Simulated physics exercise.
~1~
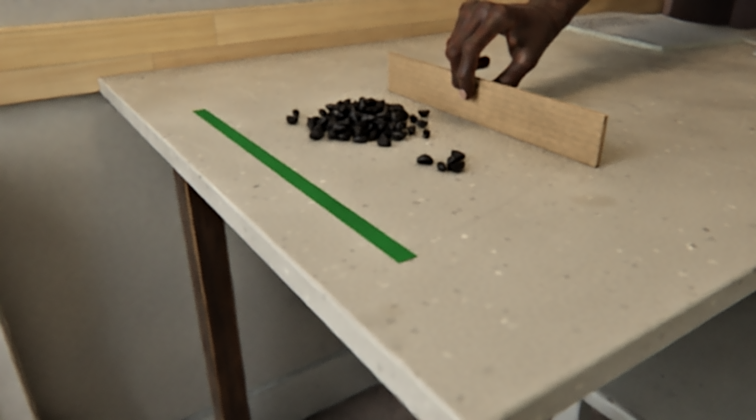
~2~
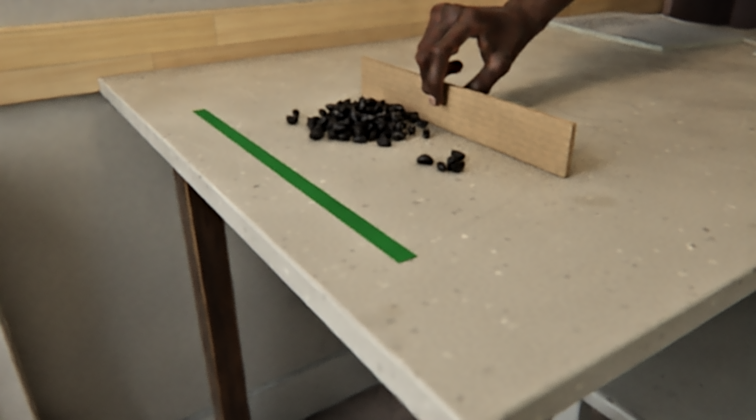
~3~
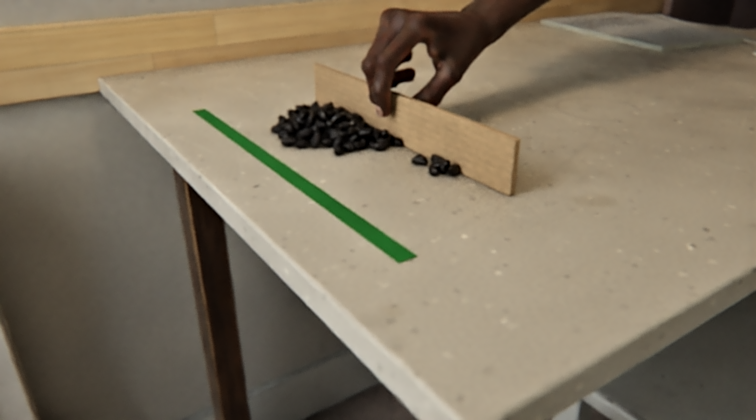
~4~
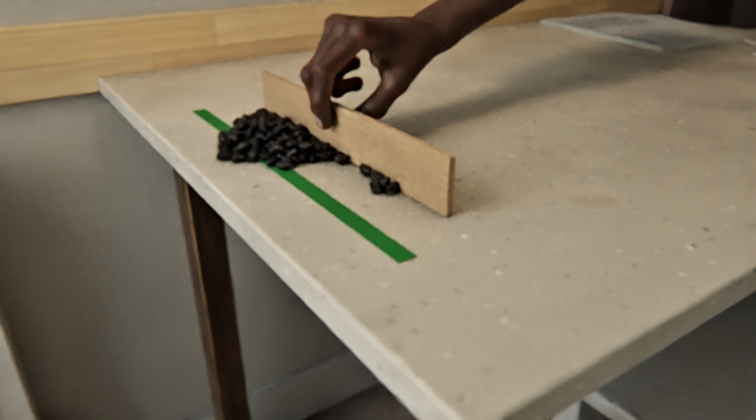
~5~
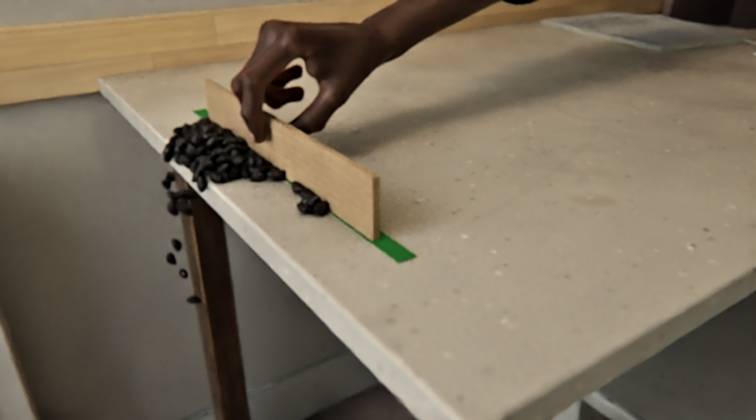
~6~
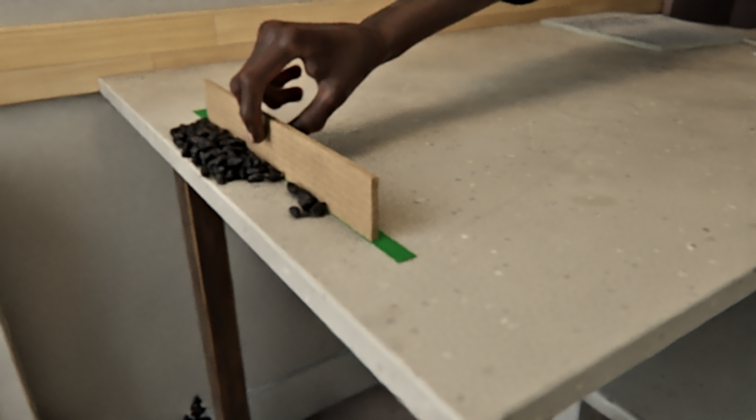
At the start, a hand holds a thin piece of card upright on a pale speckled table, behind a large pile of small black pieces and a smaller cluster nearer the viewer. A green tape line lies between them and the table's left edge. The hand slides the card left until it meets both lots and pushes them along. The larger pile crosses the tape, and as the card reaches the line and stops, some of its pieces spill over the edge and fall towards the floor. The rest of that pile stays on top, along with the whole smaller cluster.
